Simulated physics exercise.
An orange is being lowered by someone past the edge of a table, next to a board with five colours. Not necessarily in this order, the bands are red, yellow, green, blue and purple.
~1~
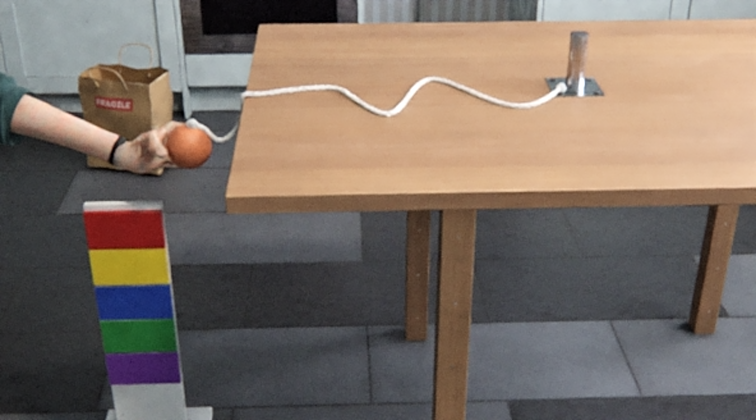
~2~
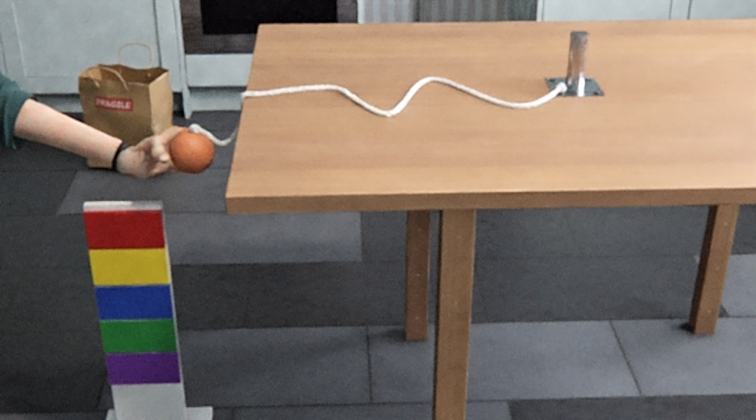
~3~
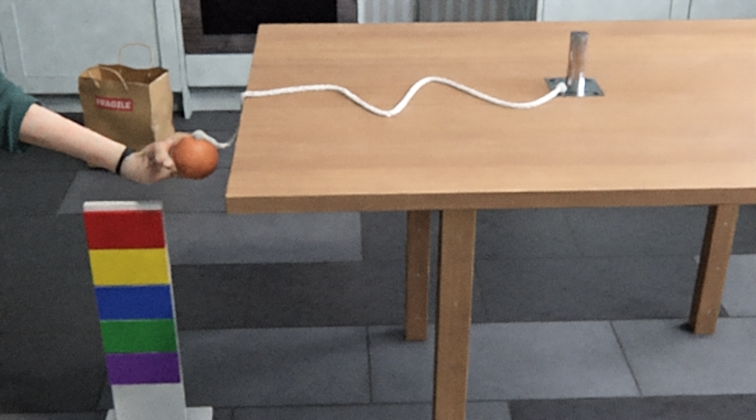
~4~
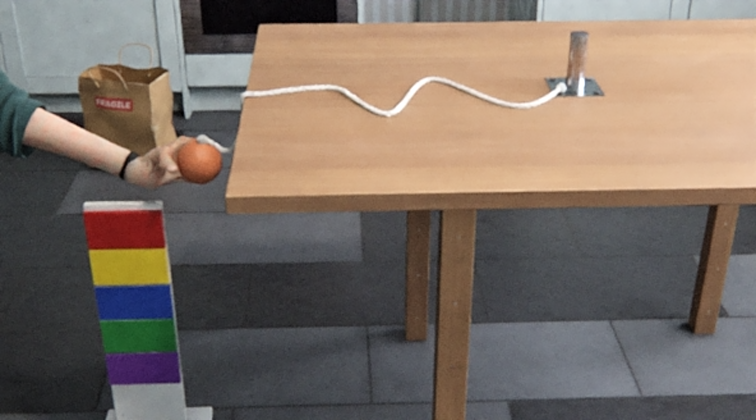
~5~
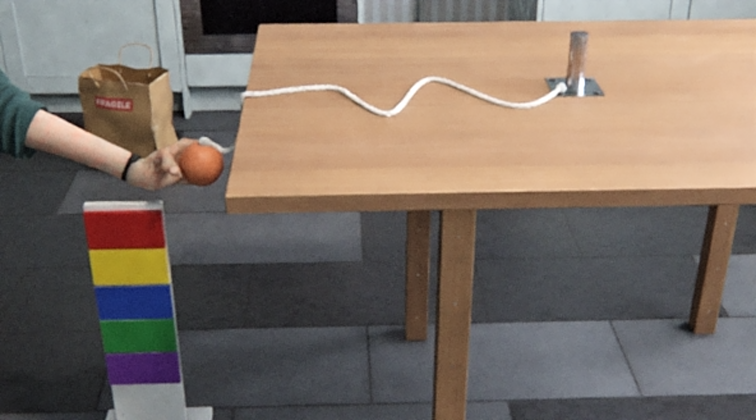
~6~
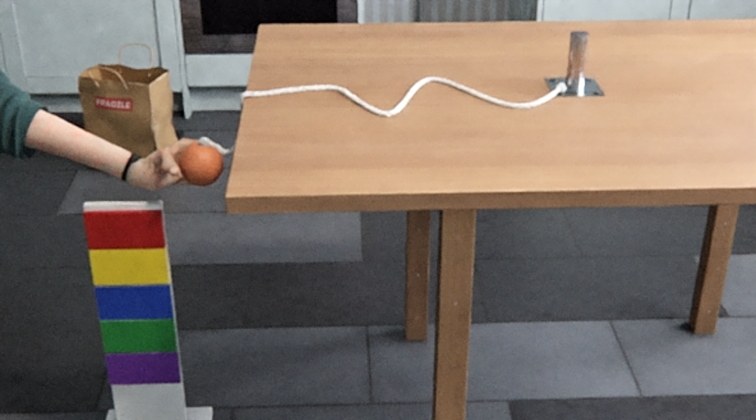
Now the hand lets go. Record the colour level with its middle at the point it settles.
Colour at middle: Green.
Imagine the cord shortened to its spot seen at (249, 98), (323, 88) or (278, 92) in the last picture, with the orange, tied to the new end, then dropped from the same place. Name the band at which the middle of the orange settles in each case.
Try 1: Yellow. Try 2: None, it hangs higher. Try 3: Red.
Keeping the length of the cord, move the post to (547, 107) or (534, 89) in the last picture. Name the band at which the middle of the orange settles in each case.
The first case gives purple, the second gives purple.
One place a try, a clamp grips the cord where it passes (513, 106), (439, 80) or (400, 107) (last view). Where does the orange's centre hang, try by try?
Near (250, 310), then (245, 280), then (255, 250).
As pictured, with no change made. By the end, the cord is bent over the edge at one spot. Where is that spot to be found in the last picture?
That spot is near (367, 107).
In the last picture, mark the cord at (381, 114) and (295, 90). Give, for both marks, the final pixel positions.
The first at (266, 103), the second at (249, 199).
Soon after, orange near (262, 284); level with blue.
After that, orange near (260, 341); level with green.
In the end, orange near (258, 336); level with green. The cord holds its middle at green.
